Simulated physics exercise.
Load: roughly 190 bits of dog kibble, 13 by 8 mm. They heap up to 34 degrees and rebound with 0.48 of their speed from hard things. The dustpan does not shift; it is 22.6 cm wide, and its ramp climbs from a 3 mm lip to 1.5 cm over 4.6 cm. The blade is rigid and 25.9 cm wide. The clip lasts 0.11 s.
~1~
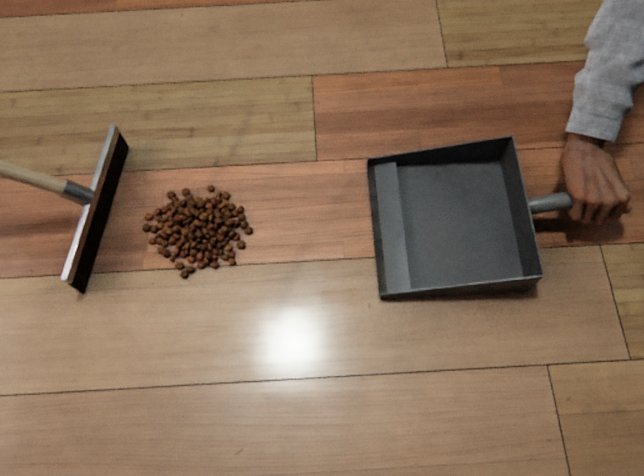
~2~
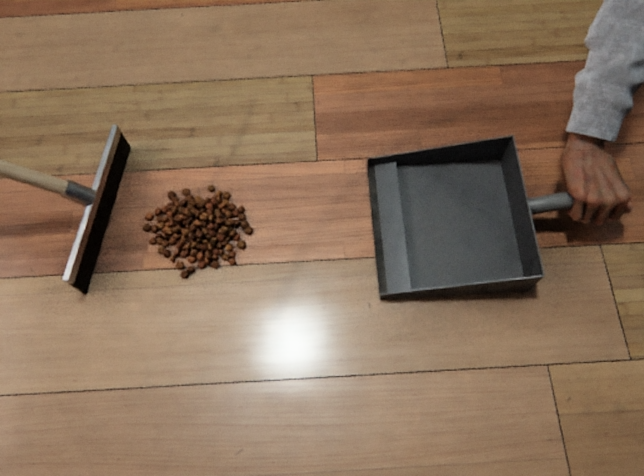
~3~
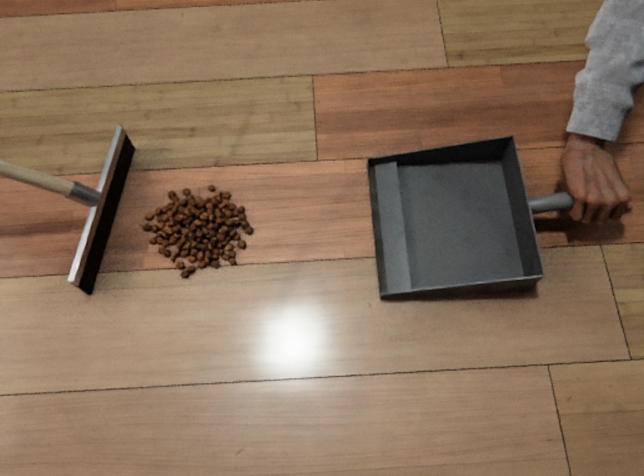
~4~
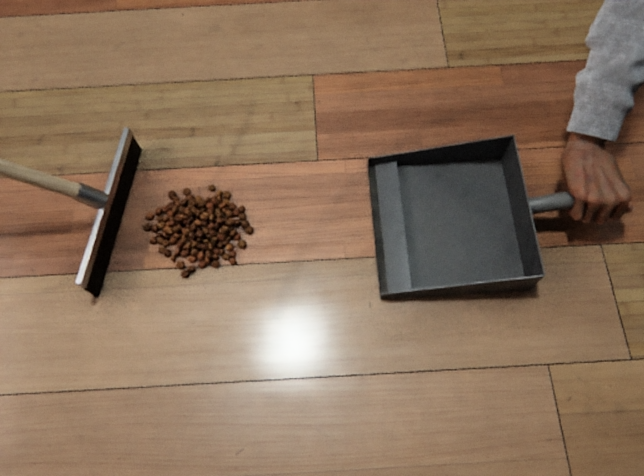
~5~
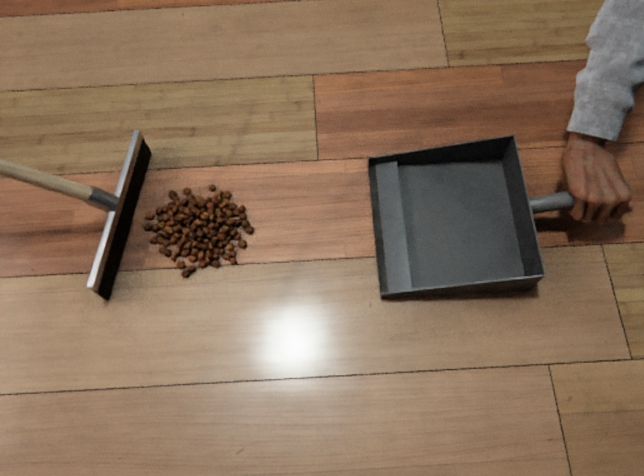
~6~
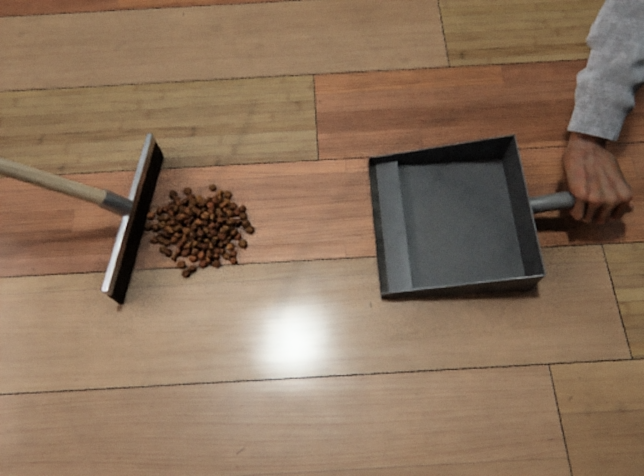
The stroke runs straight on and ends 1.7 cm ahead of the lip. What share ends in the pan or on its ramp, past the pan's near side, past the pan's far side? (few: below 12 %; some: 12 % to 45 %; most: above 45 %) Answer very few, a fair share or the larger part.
In the pan or on its ramp: A fair share; past the pan's near side: A fair share; past the pan's far side: Very few.
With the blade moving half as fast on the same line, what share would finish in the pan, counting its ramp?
Then about 25 per cent.
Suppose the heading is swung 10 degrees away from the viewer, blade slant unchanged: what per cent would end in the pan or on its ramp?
In that case some 35 per cent.
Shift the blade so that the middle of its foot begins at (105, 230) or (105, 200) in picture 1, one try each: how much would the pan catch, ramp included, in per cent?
About 35 and 35 per cent.
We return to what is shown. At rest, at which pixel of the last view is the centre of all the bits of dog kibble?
Near (384, 276).
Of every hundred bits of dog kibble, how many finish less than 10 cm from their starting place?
About 0 per cent.
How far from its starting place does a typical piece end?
Roughly 30 cm.
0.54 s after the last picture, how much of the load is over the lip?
About 30 per cent by then.
Then, 0.17 s after the last picture, middle of the blade 20 cm from the lip; 0 % over the lip, far side 0 %, near side 0 %.
Then, 0.29 s after the last picture, middle of the blade 9 cm from the lip; 0 % over the lip, far side 0 %, near side 15 %.
Then, 0.54 s after the last picture, middle of the blade 4 cm from the lip; 30 % over the lip, far side 0 %, near side 35 %.
In the end, pan 30 %, near side 35 %, far side 0 %, in front of the lip or behind the blade 35 %.
